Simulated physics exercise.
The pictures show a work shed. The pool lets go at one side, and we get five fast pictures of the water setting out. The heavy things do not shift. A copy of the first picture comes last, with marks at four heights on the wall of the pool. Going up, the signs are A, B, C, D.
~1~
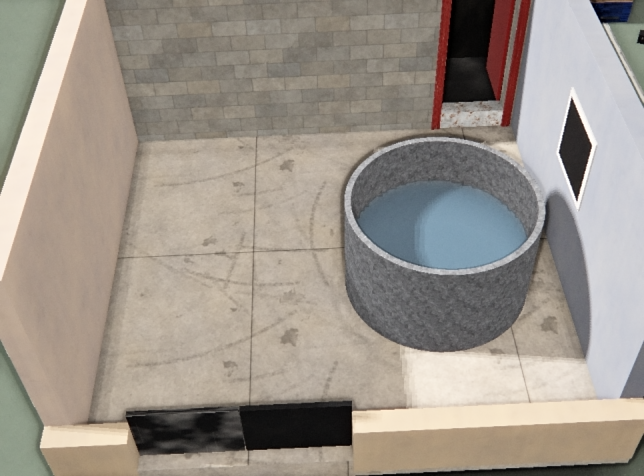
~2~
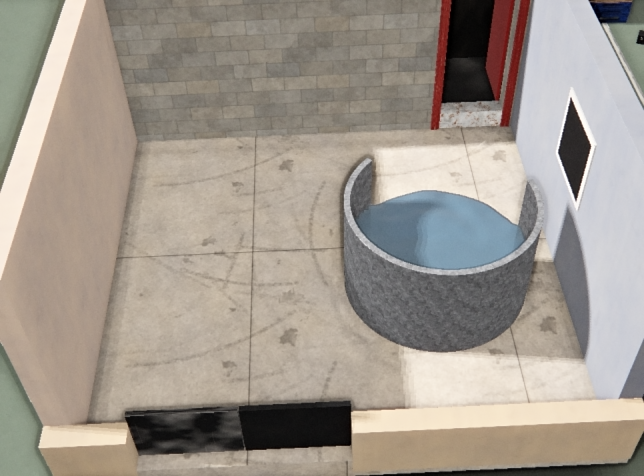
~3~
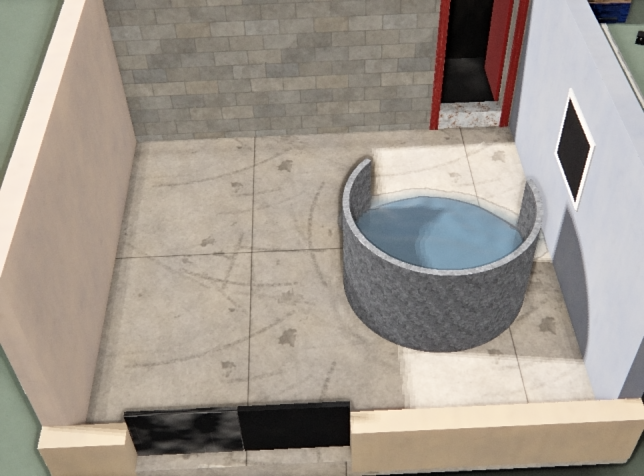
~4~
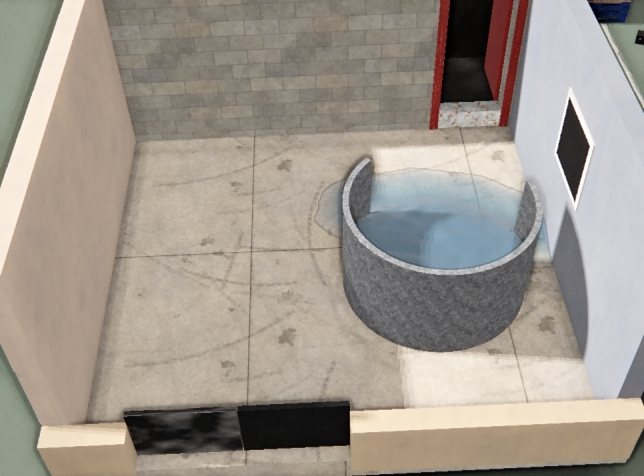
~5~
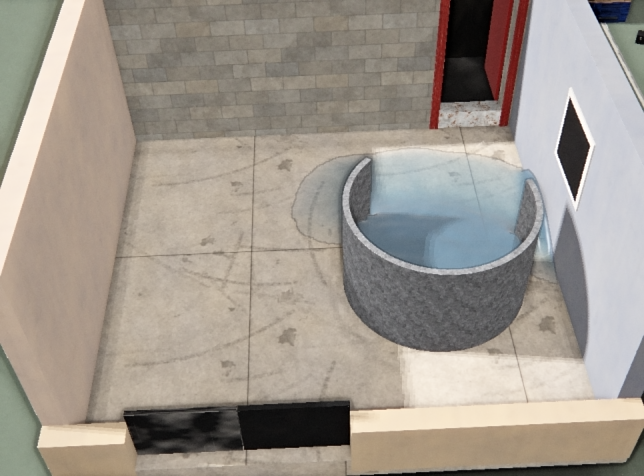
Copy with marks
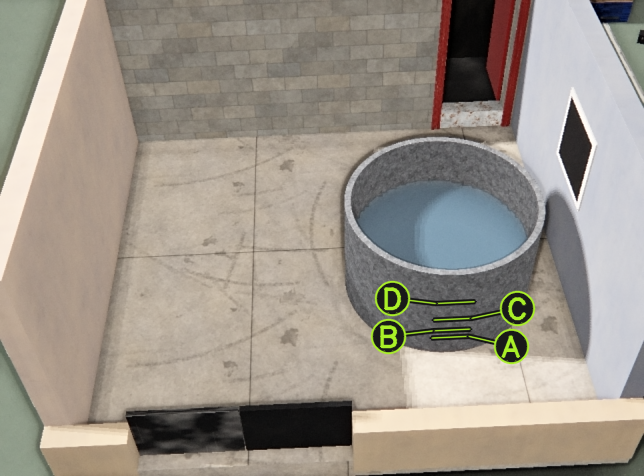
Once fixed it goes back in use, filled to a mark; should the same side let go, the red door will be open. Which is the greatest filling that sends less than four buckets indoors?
I would pick line B.
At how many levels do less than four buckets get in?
Two.
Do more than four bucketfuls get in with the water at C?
Yes.
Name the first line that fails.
C it is.
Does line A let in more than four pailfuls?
No, not at all.
On the marked copy, A at (450, 337); B at (451, 330); C at (452, 319); D at (455, 302); from the bottom up A, B, C, D.
For line A, nothing gets over.
For line B, a bucket or two gets in.
For line C, about 10 bucketfuls get in.
For line D, dozens of bucketfuls pour in.
